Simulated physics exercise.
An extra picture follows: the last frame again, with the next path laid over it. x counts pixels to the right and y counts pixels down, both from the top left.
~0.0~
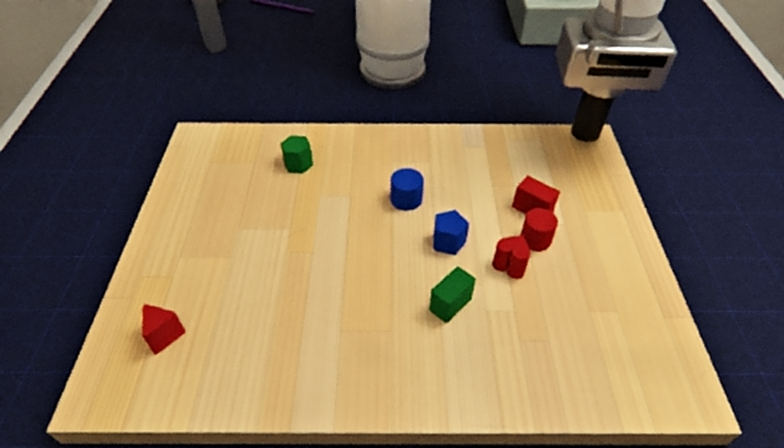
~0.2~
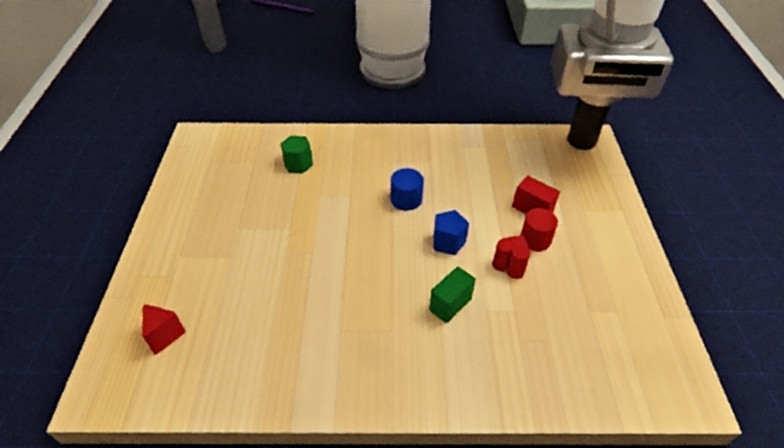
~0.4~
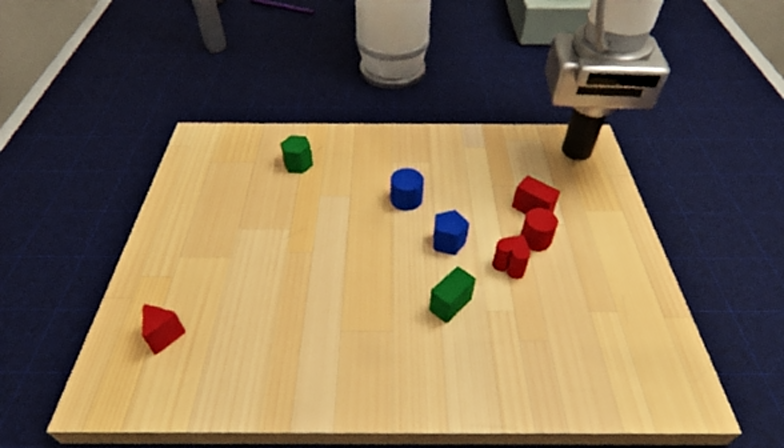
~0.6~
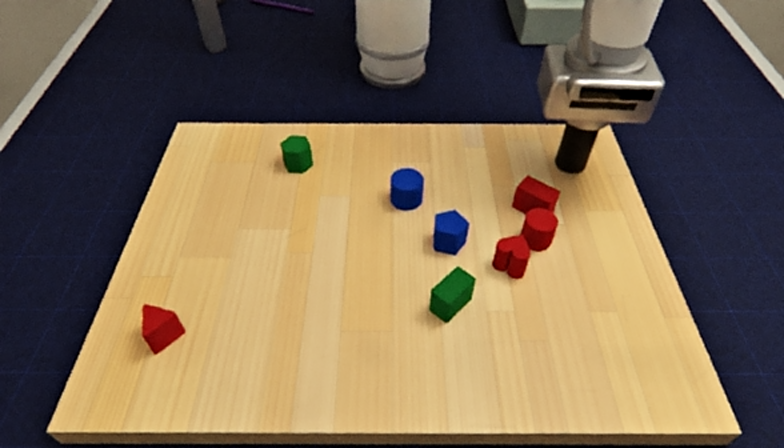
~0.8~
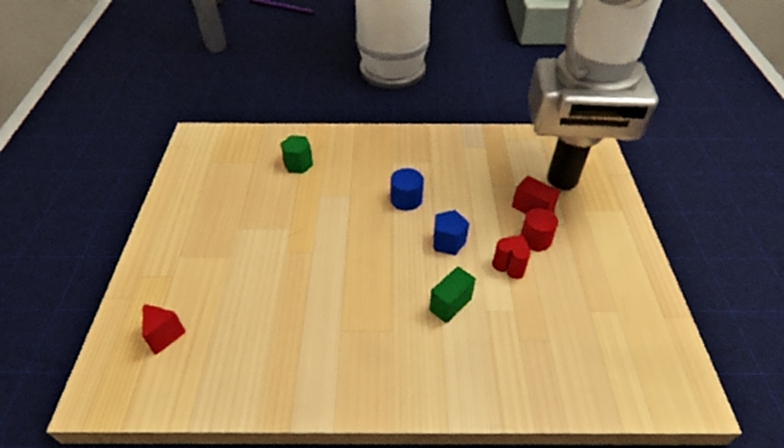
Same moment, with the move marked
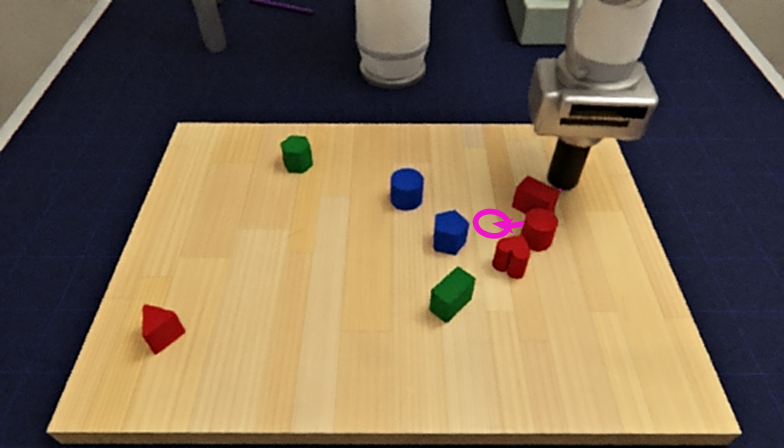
On a wooden board scattered with red, blue and green blocks, a robot arm moved its dark rod slowly down and slightly left from the top right corner, drawing close to the red rectangular block.
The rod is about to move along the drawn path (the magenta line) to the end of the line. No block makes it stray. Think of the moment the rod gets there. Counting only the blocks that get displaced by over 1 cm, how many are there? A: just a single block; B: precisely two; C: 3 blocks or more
B: Precisely two.
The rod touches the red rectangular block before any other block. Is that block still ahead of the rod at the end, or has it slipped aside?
The rod pushes it to the end.
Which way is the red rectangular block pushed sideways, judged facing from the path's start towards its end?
Pushed right.
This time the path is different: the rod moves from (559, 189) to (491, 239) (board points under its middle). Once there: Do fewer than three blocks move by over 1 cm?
No
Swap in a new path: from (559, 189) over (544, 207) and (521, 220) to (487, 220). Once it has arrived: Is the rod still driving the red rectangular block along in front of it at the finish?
Short answer: Yes.
Drawn move, from (559, 189) via (544, 206) and (524, 223), ending at (492, 223).
On the path given first. One third of the way, rod at (546, 197); red rectangular block at (528, 195), turned 20° clockwise; red circle at (540, 222).
Two thirds of the way, rod at (527, 214); red rectangular block at (503, 208), turned 35° clockwise; red circle at (538, 227).
At the end, rod at (494, 214); red heart still; red rectangular block at (470, 210), turned 15° clockwise; red circle at (537, 229).
